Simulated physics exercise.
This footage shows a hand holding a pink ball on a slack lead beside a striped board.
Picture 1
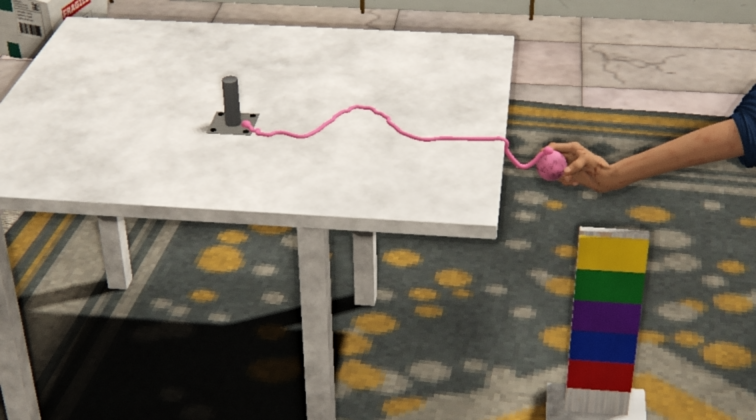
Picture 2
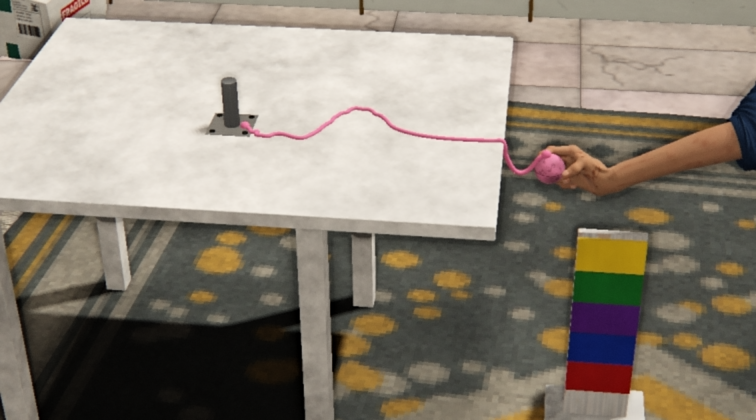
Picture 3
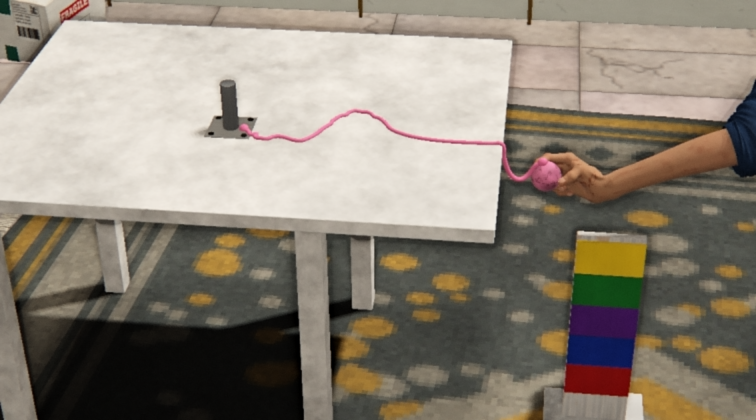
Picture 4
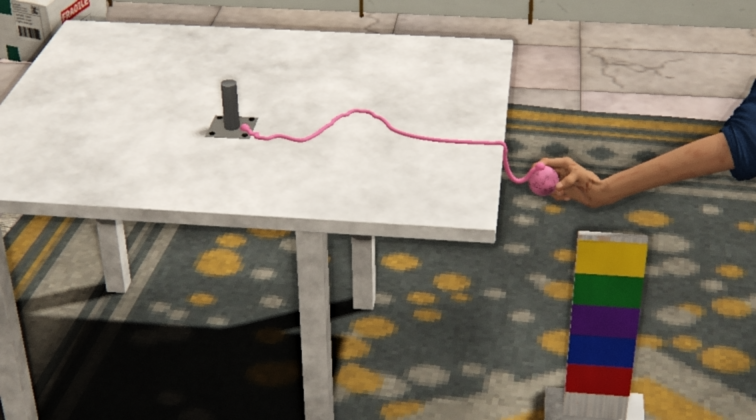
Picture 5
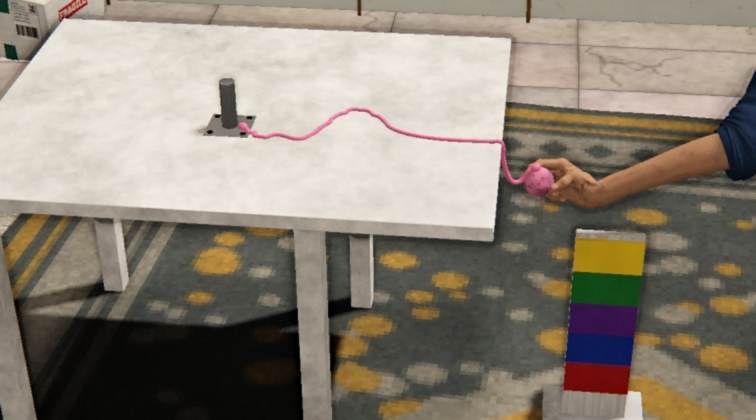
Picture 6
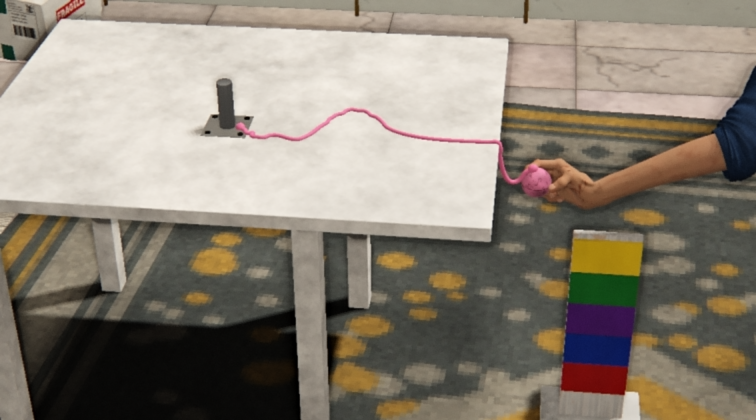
A hand held a pink ball on a slack pink string just off the table's right edge, moving it slightly down and left, while the post on the table and the striped board stayed put.
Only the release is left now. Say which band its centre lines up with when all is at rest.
It lines up with green.
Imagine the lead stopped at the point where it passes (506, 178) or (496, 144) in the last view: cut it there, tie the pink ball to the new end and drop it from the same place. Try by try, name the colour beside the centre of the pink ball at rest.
Yellow; higher than all five.
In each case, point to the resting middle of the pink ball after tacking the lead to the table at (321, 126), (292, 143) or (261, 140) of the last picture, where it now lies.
Near (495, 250), then (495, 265), then (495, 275).
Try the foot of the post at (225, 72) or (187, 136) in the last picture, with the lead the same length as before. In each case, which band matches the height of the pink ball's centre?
Trial 1 - yellow; trial 2 - yellow.
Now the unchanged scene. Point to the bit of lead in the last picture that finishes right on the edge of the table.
Go for the one at (425, 138).
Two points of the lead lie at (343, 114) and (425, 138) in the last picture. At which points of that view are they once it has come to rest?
About (389, 129), and the other about (500, 137).
Soon after, ball near (472, 264); level with green.
Then, ball near (507, 277); level with green.
At rest, ball near (497, 276); level with green. The lead holds its middle at green.
